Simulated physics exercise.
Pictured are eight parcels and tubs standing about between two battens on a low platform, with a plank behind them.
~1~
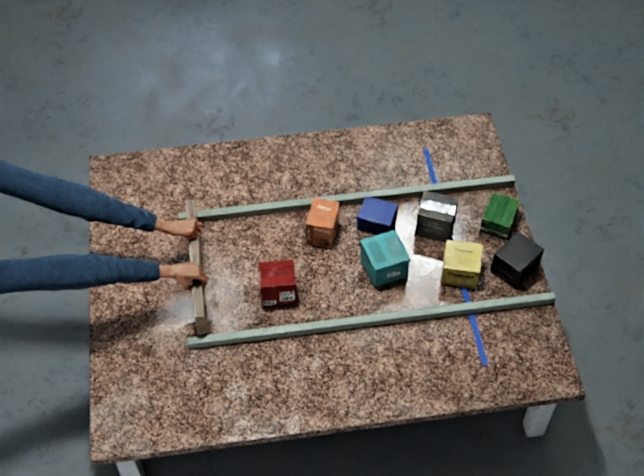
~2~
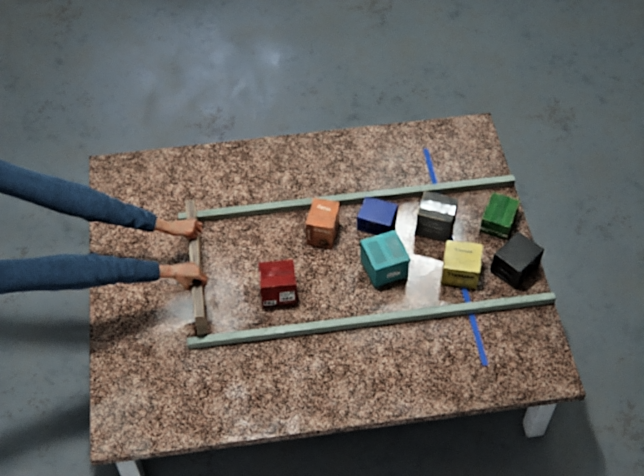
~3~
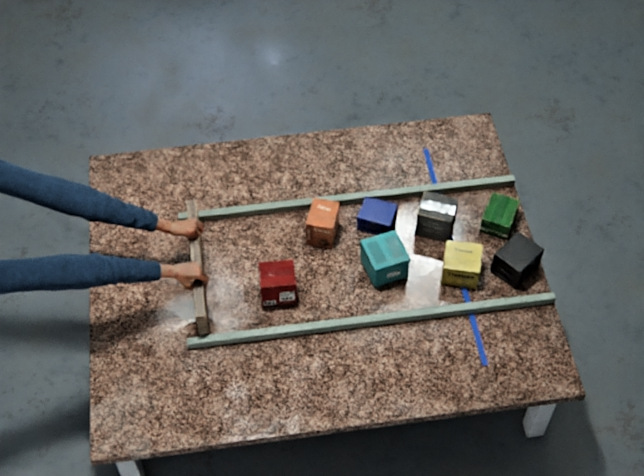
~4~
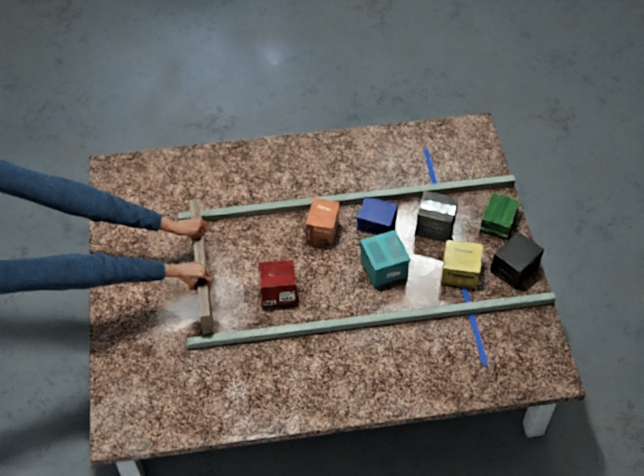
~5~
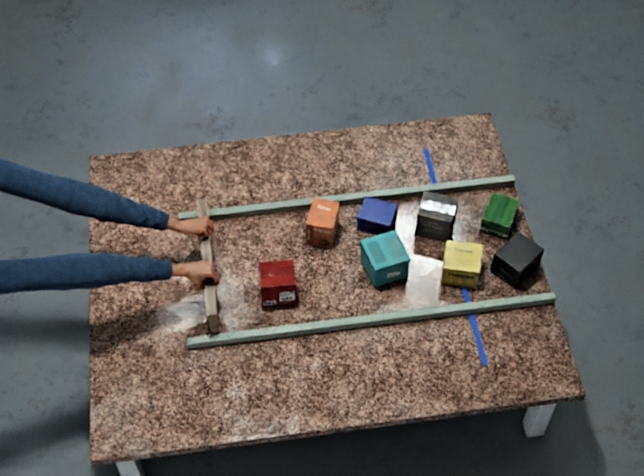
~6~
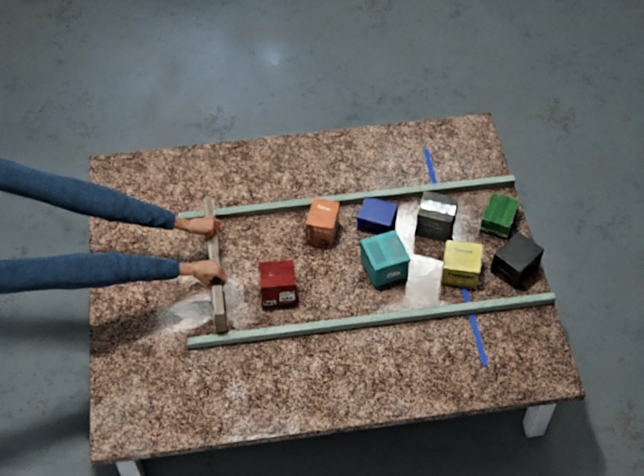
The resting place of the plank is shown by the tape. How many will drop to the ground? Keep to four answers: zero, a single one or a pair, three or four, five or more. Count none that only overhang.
Watching this, the number dropping off is three to four.
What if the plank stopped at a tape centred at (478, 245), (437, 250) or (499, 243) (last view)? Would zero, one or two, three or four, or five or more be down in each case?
In order: Either three or four, then one to two, then five or over.
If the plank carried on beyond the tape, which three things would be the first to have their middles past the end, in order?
First comes the black crate, next the green box, and after that the yellow box.
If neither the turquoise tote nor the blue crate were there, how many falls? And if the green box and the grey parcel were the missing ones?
Result, first then second: 1, 2.
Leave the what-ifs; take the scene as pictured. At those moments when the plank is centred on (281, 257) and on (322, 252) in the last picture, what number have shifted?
I make it 1 at the first spot and 2 at the other.
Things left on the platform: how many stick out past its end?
Things overhanging at the end: 1.
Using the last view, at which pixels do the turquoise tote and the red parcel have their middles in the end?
Roughly at (512, 246) and at (479, 258), in that order.
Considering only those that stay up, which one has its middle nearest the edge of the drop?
Grey parcel, foremost.
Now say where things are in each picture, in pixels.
Black crate (517, 260); green box (500, 216); yellow box (462, 264); plank (196, 267); tape (453, 248), in the first picture.
Green box (500, 216); orange box (323, 223), in the second picture.
Yellow box (462, 265); blue crate (377, 217), in the third picture.
Black crate (517, 260); red parcel (278, 283), in the fourth picture.
Green box (500, 216); turquoise tote (385, 260), in the fifth picture.
Black crate (517, 260); green box (500, 216); yellow box (462, 265); plank (215, 265); tape (453, 248), in the sixth picture.
Soon after, none off yet; black crate at rest near (517, 260); green box at rest near (500, 216); yellow box at rest near (462, 265).
By the end, the number that fall off is three or four; fallen, yellow box, green box and black crate.
